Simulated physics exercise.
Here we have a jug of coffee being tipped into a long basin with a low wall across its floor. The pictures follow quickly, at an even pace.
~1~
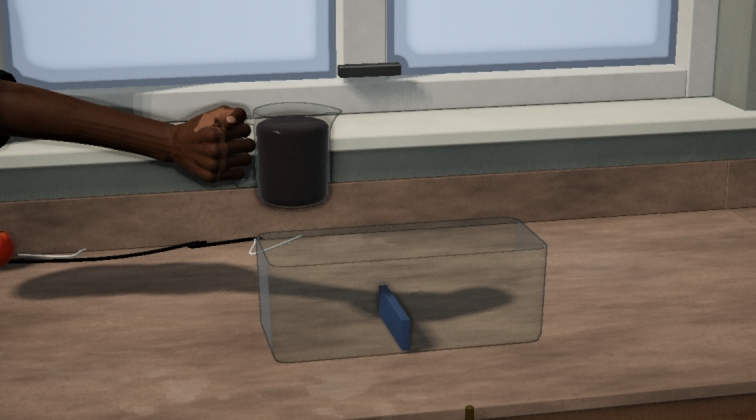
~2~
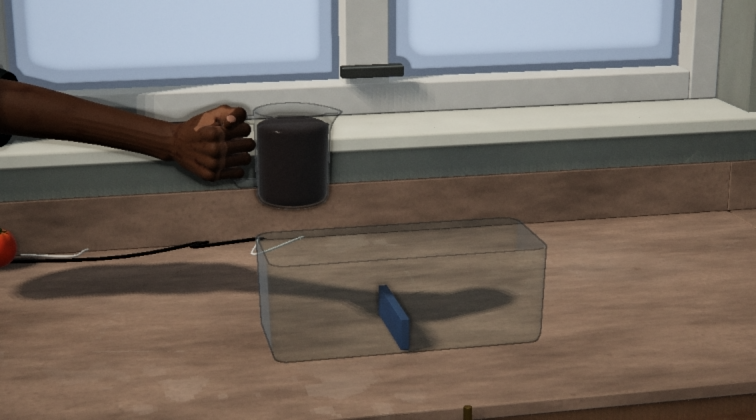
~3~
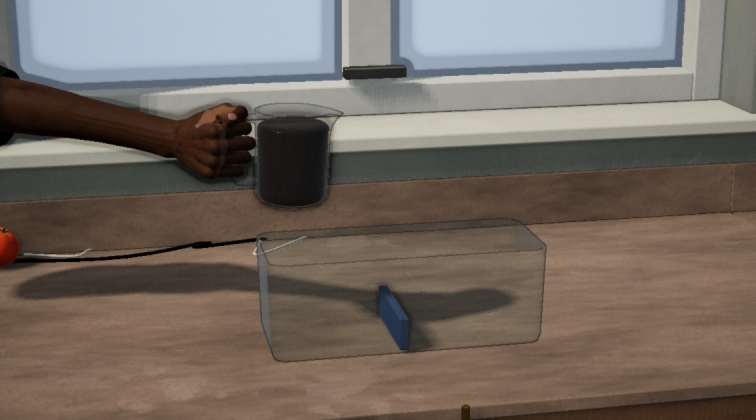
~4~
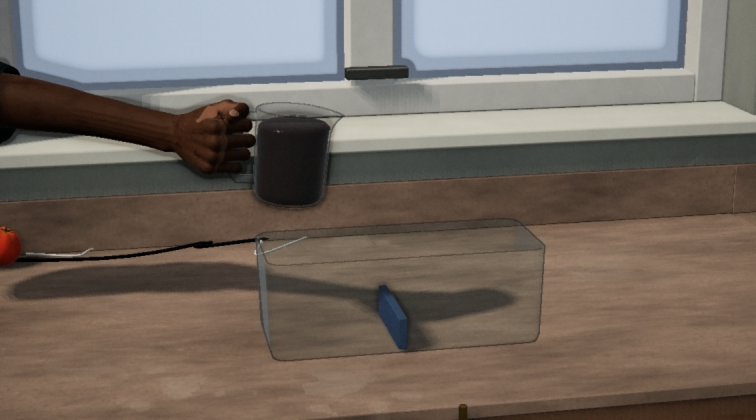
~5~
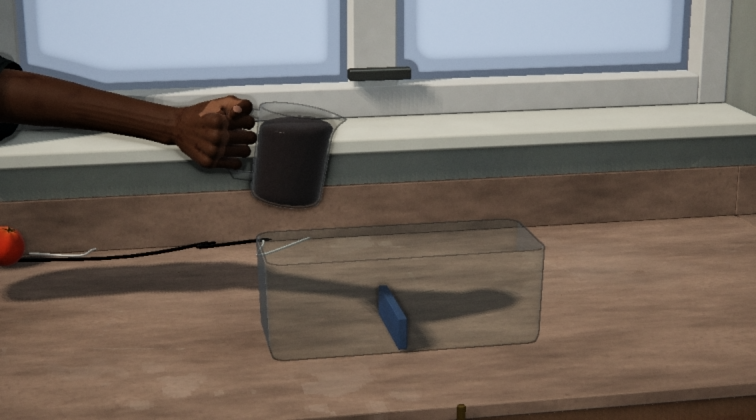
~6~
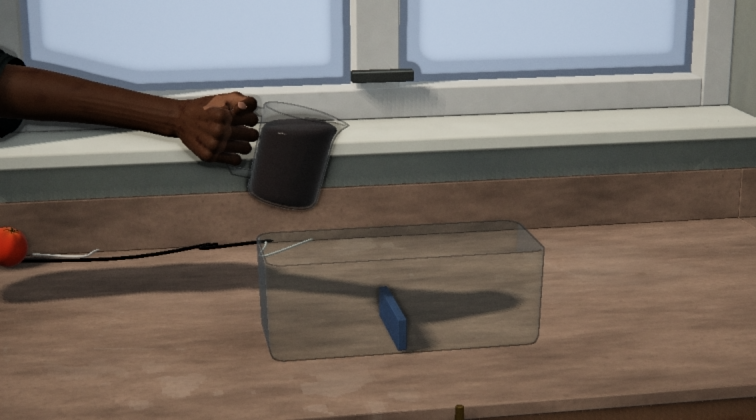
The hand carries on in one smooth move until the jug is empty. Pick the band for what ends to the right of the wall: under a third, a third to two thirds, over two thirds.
The share right of the wall is from a third to two thirds.
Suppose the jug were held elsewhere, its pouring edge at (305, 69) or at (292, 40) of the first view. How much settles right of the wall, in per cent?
Roughly 5 per cent, and 5 per cent.
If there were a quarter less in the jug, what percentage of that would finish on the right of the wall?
Roughly 35 in a hundred.
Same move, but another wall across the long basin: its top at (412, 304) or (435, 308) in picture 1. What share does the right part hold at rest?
The first gives 15 %, the second 10 %.
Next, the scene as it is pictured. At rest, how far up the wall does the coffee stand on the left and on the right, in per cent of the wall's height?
Some 30 per cent left and 30 right.
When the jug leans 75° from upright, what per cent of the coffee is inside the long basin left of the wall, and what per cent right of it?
Some 0 per cent left and 10 right.
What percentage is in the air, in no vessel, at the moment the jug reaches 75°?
It comes to 15 per cent or so.
A moment on, the jug is tipped on its side and 73 per cent is still to pour, 1 is left of the wall and 9 right of it.
Next, the jug is tipped right over and 13 per cent is still to pour, 27 is left of the wall and 49 right of it.
Then the jug is tipped right over and 0 per cent is still to pour, 47 is left of the wall and 52 right of it.
Later the jug is tipped right over and 0 per cent is still to pour, 46 is left of the wall and 53 right of it.
At rest 46 per cent lies left of the wall, 53 right of it and 1 outside.
